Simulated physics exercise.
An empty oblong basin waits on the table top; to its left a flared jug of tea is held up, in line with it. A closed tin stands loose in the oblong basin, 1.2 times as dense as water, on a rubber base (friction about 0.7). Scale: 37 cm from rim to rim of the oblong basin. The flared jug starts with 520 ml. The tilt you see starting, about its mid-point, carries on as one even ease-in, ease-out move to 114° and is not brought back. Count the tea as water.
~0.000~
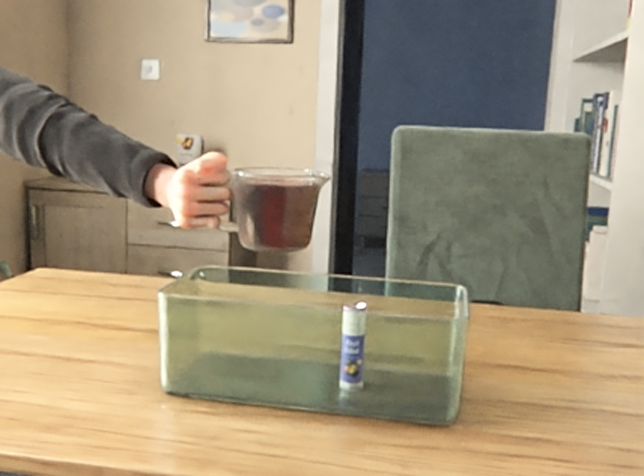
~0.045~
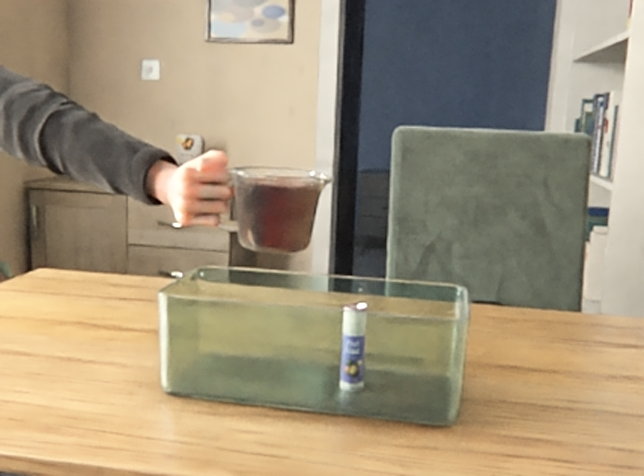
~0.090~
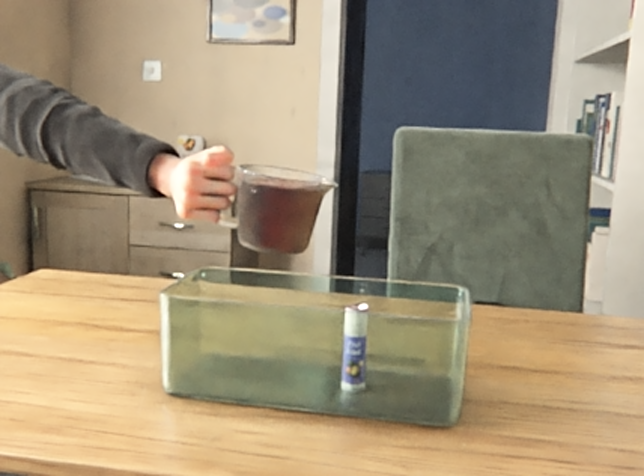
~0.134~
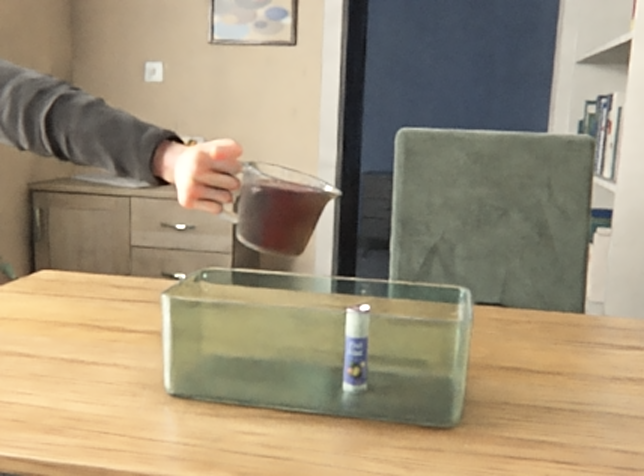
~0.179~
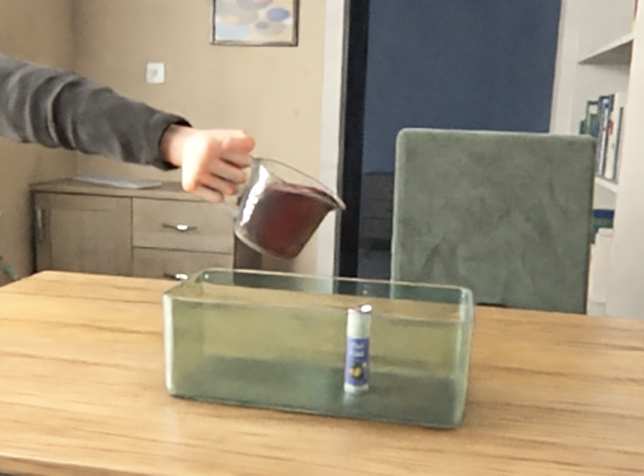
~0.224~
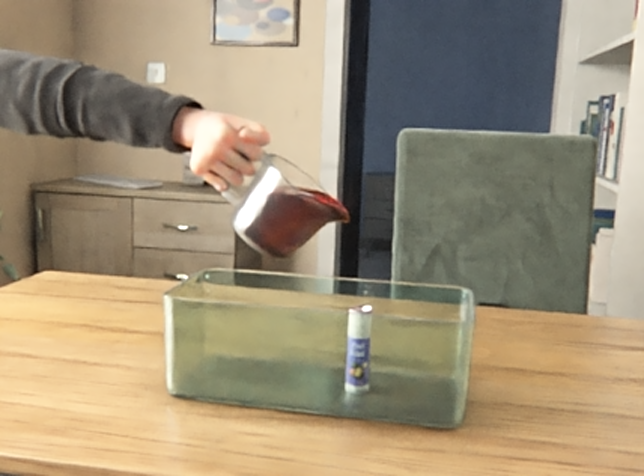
A hand holds a glass jug of dark tea above a basin and tilts it rightward.
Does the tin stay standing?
The tin topples.
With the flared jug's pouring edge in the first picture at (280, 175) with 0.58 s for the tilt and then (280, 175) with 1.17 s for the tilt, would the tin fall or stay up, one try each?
First it keeps standing; then it keeps standing.
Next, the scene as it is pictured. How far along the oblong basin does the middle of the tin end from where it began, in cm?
About 7.5 cm.
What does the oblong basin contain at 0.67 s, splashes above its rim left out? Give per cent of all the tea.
About 96 per cent.
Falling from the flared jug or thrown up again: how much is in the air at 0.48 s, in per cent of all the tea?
Near 20 in a hundred.
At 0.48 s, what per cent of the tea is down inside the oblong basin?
Some 50 per cent.
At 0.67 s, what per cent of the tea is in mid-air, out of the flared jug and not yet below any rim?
Some 2 per cent.
After 0.48 s the tilt is 106° and 30 per cent is still to pour; the tin stands where it began.
After 0.67 s the tilt is 114° and 2 per cent is still to pour; the tin stands 2 cm from where it began.
After 0.87 s the tilt is 114° and 0 per cent is still to pour; the tin leans 31°.
After 1.08 s the tilt is 114° and 0 per cent is still to pour; the tin lies on its side.
In the end the tin lies on its side.
